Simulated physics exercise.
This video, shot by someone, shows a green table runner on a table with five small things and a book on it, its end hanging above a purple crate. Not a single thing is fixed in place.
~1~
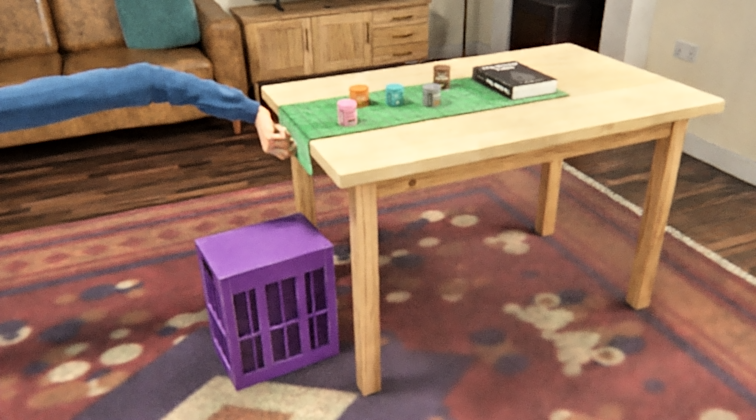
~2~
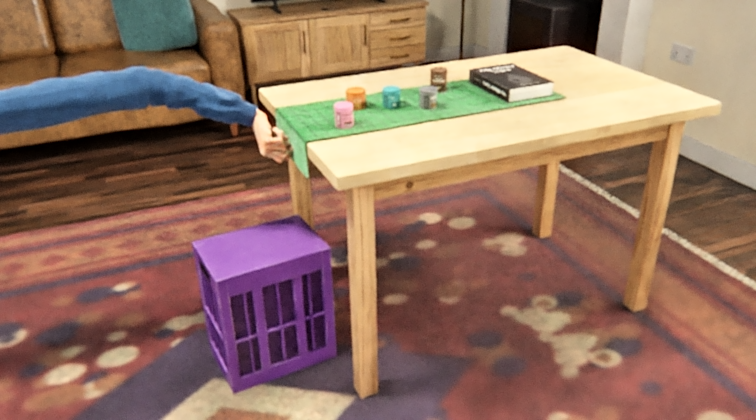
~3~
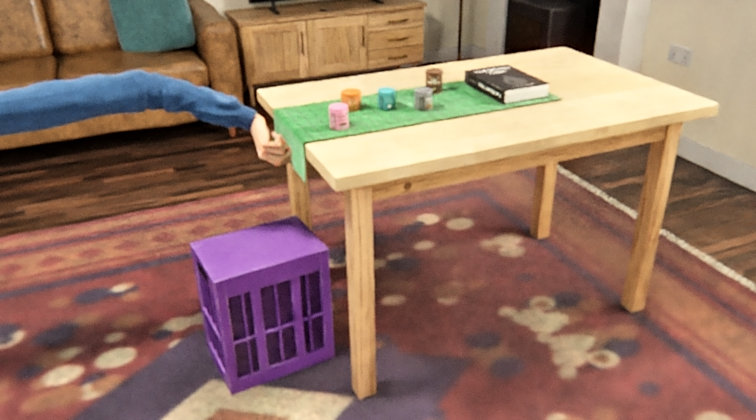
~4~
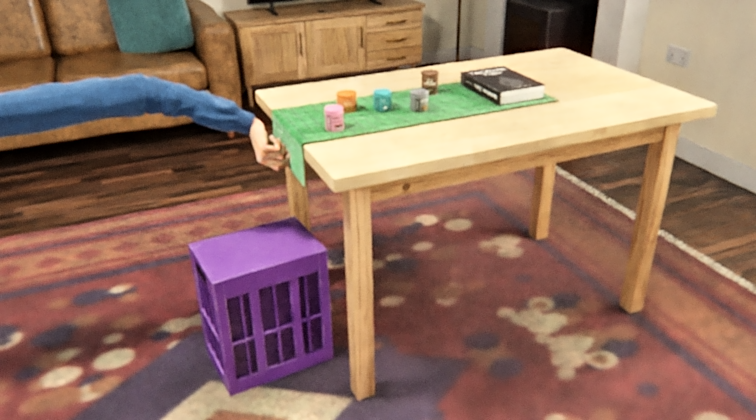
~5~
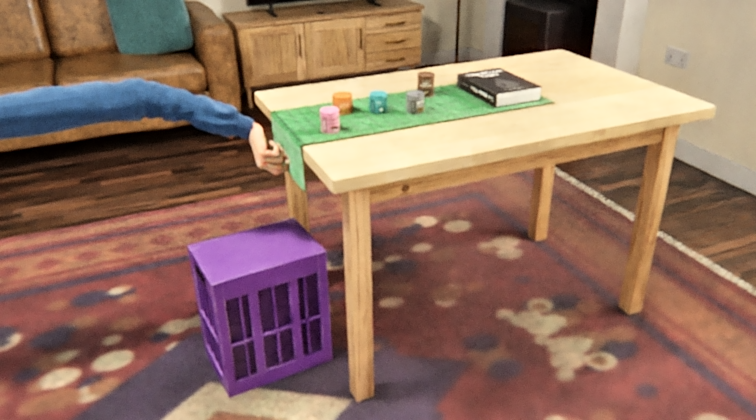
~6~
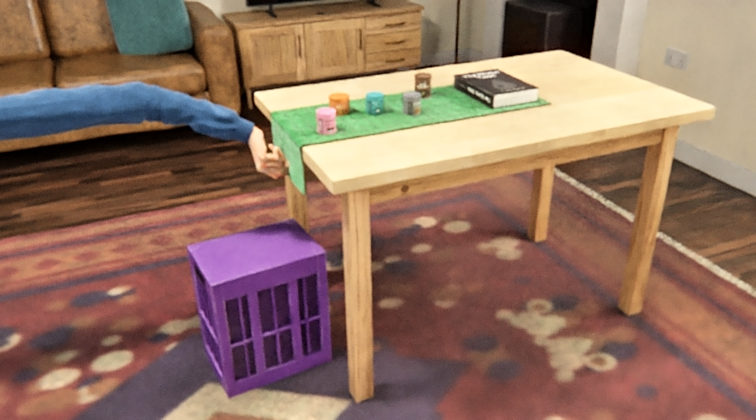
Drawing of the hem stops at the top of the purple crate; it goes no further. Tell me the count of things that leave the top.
The count is two.
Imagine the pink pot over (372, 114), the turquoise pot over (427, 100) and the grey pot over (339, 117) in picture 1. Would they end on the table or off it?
Pink pot: Gone off. Turquoise pot: Still up. Grey pot: Gone off.
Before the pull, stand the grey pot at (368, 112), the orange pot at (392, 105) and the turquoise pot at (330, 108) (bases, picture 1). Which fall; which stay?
Here's the result: The grey pot leaves the top, the orange pot remains in place and the turquoise pot leaves the top.
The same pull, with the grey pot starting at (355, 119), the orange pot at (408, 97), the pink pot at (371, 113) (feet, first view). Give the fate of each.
Note: Grey pot lost; orange pot kept on top; pink pot lost.
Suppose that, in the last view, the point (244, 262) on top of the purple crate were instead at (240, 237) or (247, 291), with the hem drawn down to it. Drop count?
Then 1, then 3.
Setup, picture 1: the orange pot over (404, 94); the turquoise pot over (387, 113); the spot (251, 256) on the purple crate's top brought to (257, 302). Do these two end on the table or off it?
Final state: The orange pot is no longer up, the turquoise pot is no longer up.
Soon after, hem near (289, 195); all still up.
After that, hem near (291, 227); pink pot gone.
And then, hem on the crate; pink pot and orange pot gone.
In the end, hem on the crate; pink pot and orange pot gone. It carries off two.
